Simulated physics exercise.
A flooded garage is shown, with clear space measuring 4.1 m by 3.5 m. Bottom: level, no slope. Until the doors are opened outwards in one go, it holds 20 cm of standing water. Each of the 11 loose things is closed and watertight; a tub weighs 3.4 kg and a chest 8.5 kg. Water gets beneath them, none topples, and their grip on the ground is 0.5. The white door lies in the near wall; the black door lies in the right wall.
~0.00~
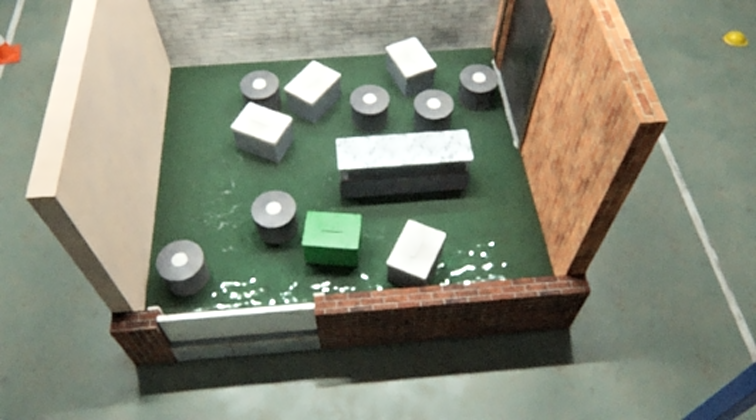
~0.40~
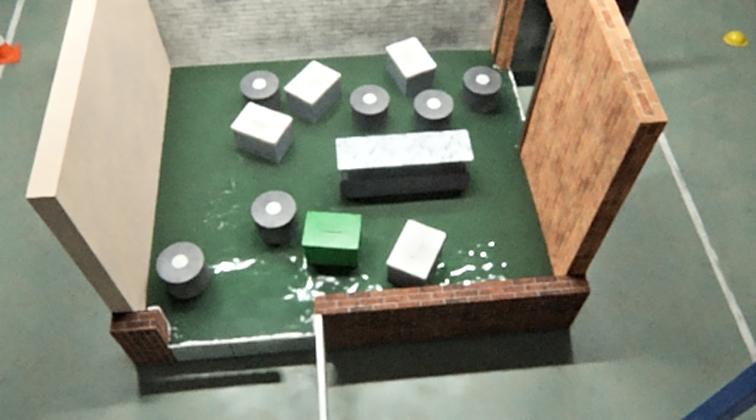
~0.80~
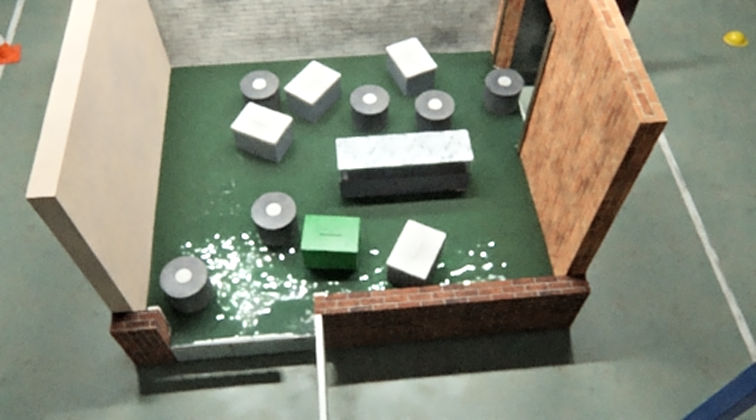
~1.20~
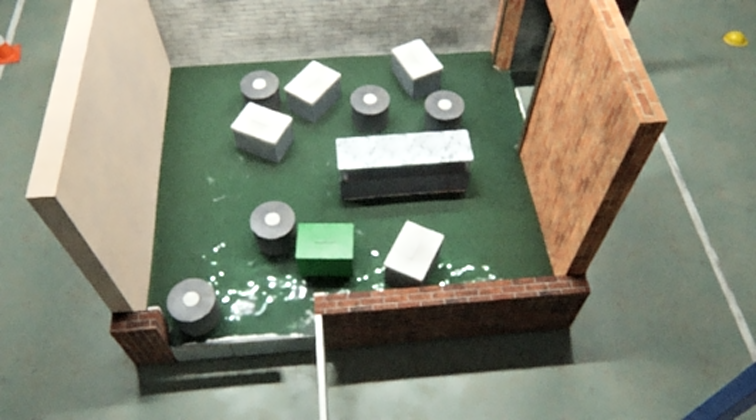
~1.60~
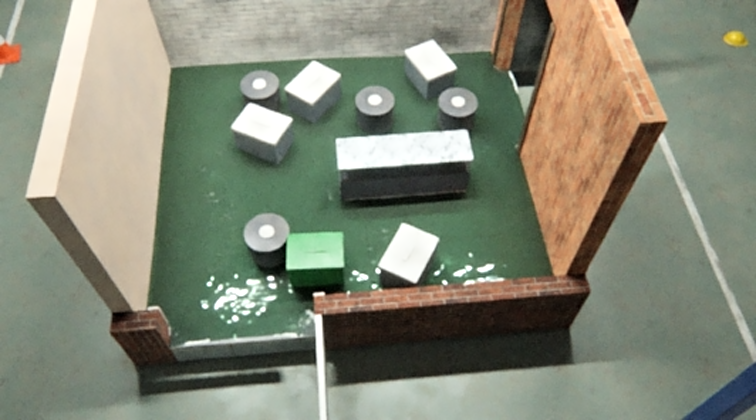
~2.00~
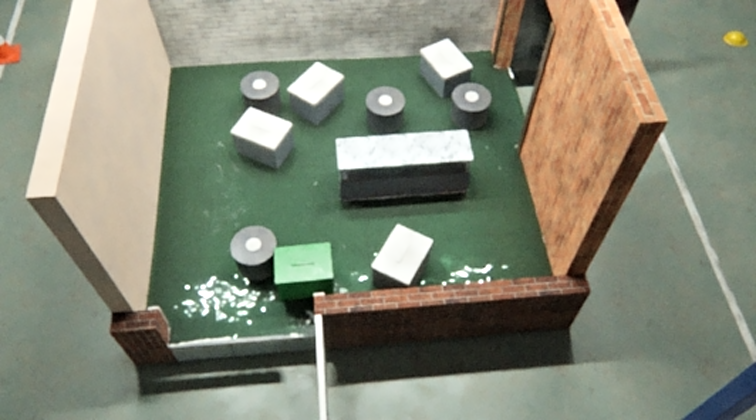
The green chest floated slowly toward the open doorway in the near wall after both doors opened, while a gray drum near each doorway drifted out of view and several other objects shifted.
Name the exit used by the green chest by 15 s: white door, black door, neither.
My answer for the green chest would be white door.
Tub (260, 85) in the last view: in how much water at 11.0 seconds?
7 cm.
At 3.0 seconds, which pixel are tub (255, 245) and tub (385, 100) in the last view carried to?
Estimated pixels: (218, 293) and (413, 98).
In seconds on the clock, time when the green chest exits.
3.0 s or so.
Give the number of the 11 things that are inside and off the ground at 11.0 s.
I get 3.
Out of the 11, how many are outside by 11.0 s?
I count 8 by that time.
After 3.0 s the green chest has gone out by the white door; 3 of 11 are out; 8 afloat.
After 6.8 s the green chest has gone out by the white door; 7 of 11 are out; 4 afloat.
After 11.0 s the green chest has gone out by the white door; 8 of 11 are out; 3 afloat.
After 15.0 s the green chest has gone out by the white door; 9 of 11 are out; 2 afloat.
